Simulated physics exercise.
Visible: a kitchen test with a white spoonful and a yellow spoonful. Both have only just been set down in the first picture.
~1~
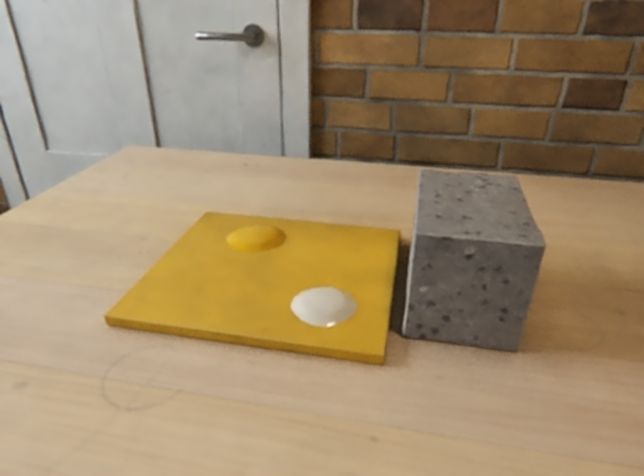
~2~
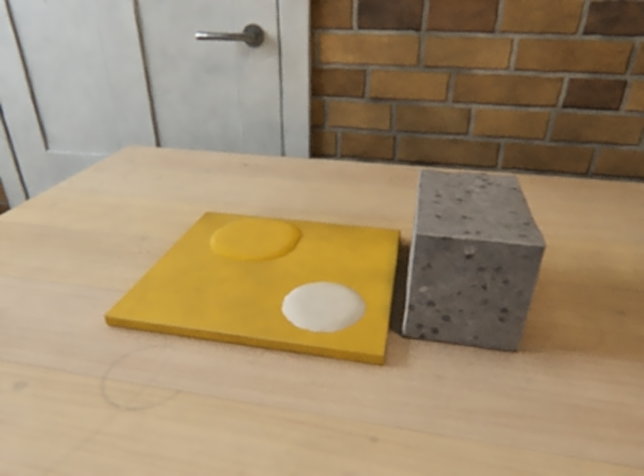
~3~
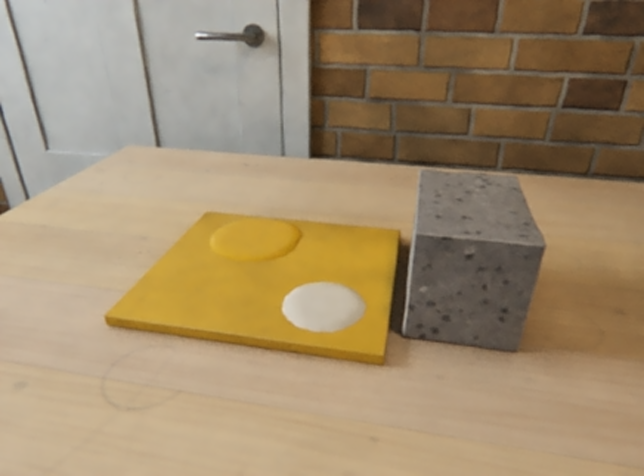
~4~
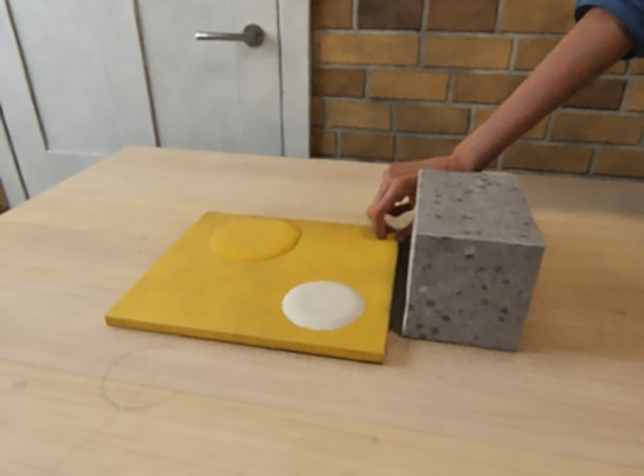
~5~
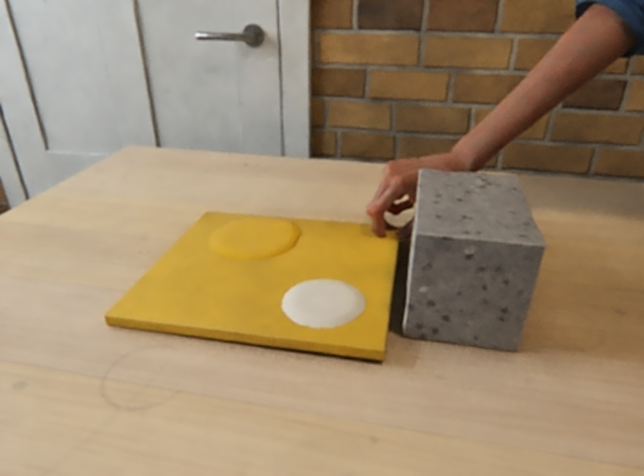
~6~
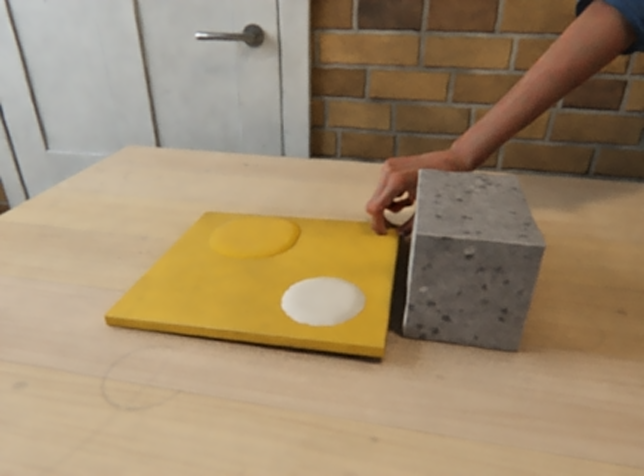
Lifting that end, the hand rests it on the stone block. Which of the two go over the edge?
Here the white spoonful sits tight, and the yellow spoonful tumbles off.
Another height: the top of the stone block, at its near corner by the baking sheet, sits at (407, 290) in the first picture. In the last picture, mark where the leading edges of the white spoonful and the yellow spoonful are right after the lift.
In the last picture you'd see them end at (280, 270) and at (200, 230).
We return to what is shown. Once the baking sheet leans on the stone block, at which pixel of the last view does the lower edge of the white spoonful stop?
Once everything stops, that point is close to (210, 249).
Soon after, slope about 28°; the white spoonful has crept a little; the yellow spoonful is dripping off the low end.
Later, the white spoonful has crept down a long way; the yellow spoonful is dripping off the low end.
In the end, slope about 28°; the white spoonful has crept down a long way; the yellow spoonful is dripping off the low end.
